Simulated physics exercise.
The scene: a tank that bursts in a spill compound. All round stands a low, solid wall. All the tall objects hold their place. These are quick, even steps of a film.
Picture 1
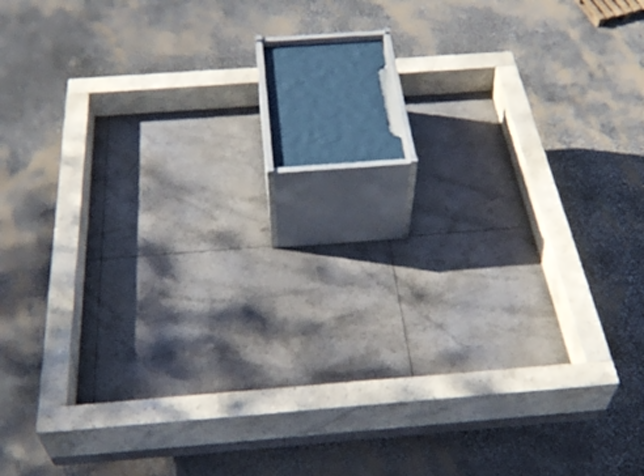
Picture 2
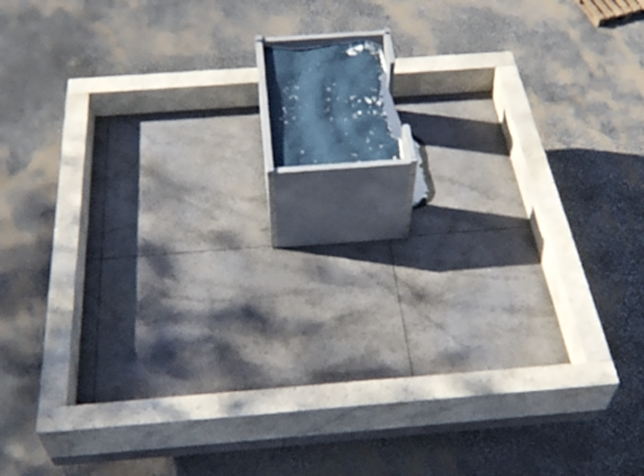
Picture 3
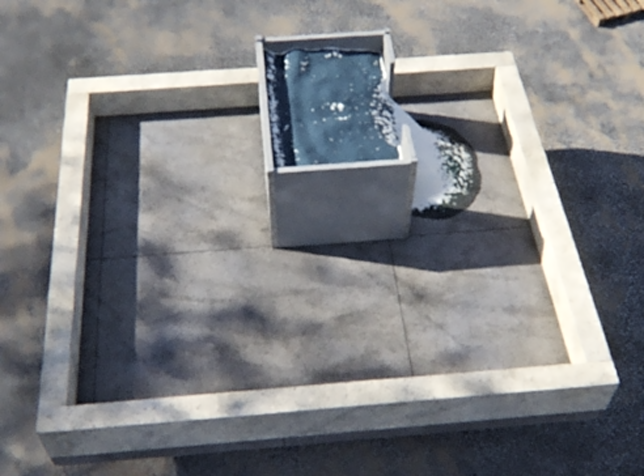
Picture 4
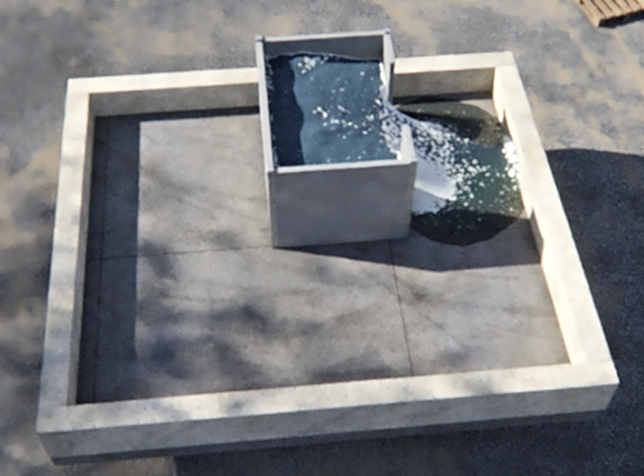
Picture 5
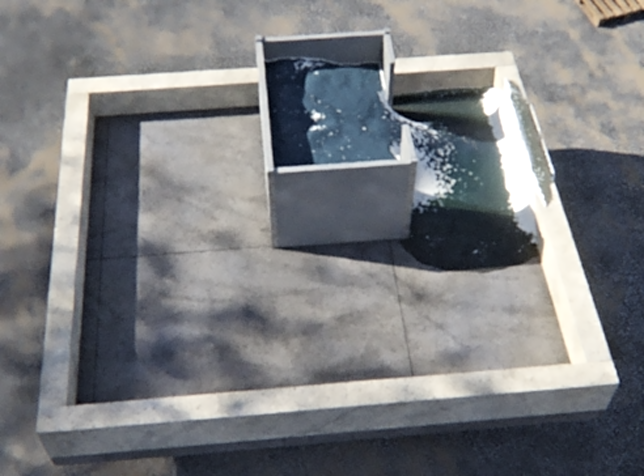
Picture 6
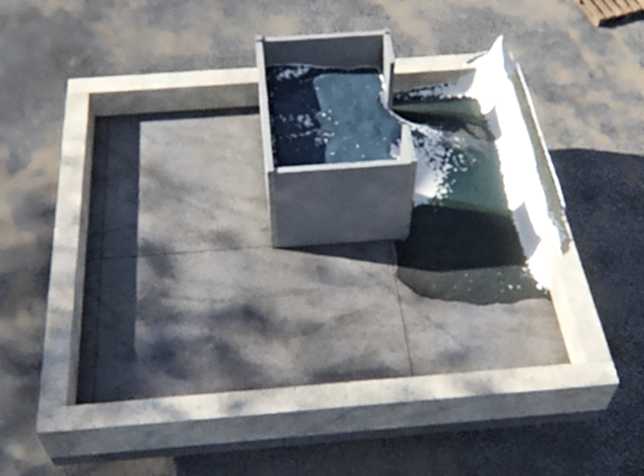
A pale, open-topped square tank of dark blue water stands near the back of a low cream-walled rectangular enclosure on grey paved ground, seen from above by a still camera. Water bursts through a gap in the tank's right side, foaming white as it spreads across the shadowed floor. It strikes the right wall, splashes up along it in a white sheet, and spreads toward the viewer while the level inside the tank drops.
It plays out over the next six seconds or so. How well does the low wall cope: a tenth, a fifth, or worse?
It loses a tenth to a fifth.
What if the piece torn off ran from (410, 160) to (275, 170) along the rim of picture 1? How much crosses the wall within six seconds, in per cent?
Near 10 in a hundred.
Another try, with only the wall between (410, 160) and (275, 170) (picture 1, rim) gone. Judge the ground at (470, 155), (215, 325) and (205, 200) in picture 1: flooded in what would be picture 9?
In that order: Dry, awash, clear.
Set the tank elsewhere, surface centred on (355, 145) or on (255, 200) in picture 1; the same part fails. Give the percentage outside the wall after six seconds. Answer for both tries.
In turn 12 and 6 per cent.
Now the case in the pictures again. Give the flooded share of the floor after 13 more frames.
Close to 65 %.
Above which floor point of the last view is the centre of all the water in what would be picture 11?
Near (402, 184).
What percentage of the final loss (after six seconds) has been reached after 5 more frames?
Near 50 in a hundred.
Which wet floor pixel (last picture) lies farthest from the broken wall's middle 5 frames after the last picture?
At about (577, 382).
A moment on, water covers 30 % of the floor; the low wall has let 2 % over.
Next, water covers 35 % of the floor; the low wall has let 6 % over.
Then, water covers 55 % of the floor; the low wall has let 12 % over.
Later, water covers 75 % of the floor; the low wall has let 12 % over.
In the end, water covers 85 % of the floor; the low wall has let 12 % over.
